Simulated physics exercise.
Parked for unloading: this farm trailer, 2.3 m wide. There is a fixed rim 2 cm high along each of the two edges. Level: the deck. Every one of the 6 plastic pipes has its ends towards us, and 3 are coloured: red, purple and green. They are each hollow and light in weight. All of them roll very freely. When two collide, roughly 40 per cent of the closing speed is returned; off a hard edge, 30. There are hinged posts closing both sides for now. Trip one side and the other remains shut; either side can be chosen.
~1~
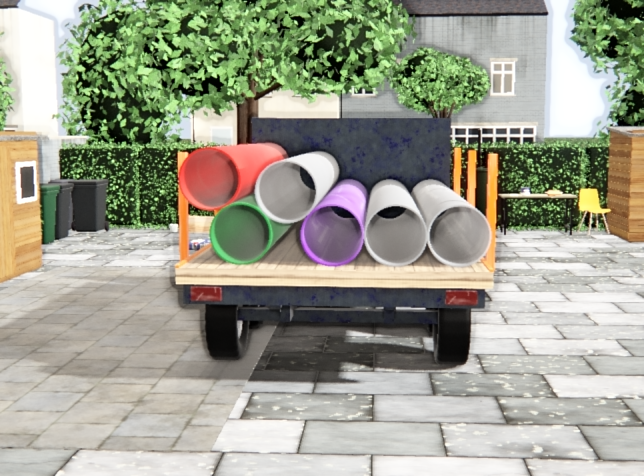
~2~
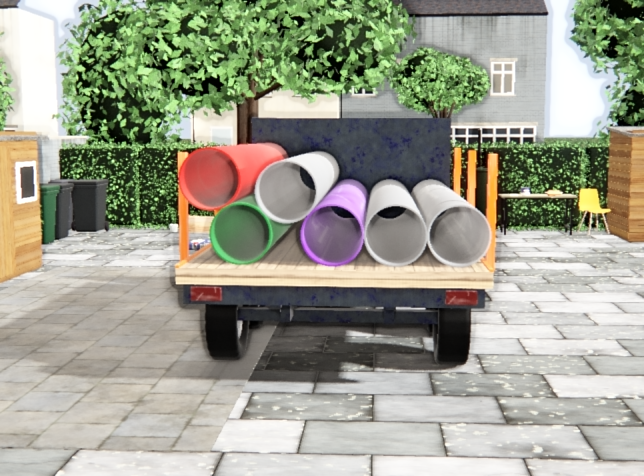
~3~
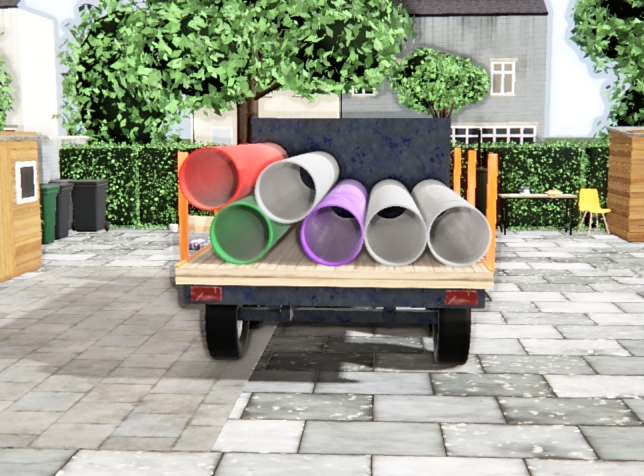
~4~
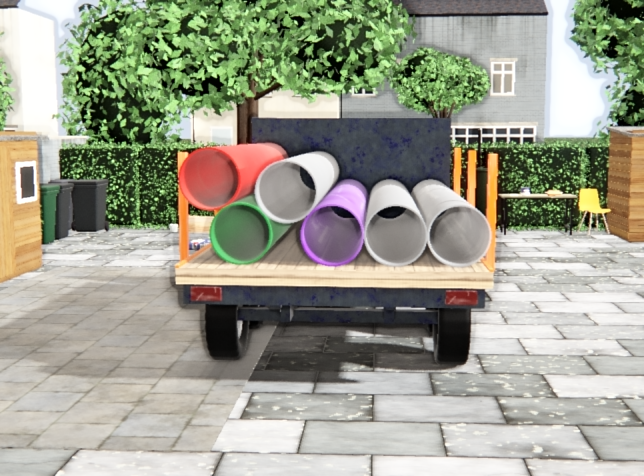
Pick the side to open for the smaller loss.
Open the right side.
Side on the left freed, after 1.1 s, red is down on the left; purple is on the deck, 115 cm from the left edge; green is on the deck, 20 cm from the left edge, rolling left; 1 of 6 is off.
Side on the left freed, at the end, red is on the ground to the left; purple is on the deck, 115 cm from the left edge; green is down on the left; 2 of 6 are off.
Side on the right freed, after 1.0 s, red is up on others, 25 cm from the left edge; purple is on the deck, 110 cm from the right edge, rolling right; green is on the deck, 45 cm from the left edge; 0 of 6 are off.
Side on the right freed, at the end, red is up on others, 25 cm from the left edge; purple is on the deck, 105 cm from the right edge; green is on the deck, 45 cm from the left edge; 0 of 6 are off.
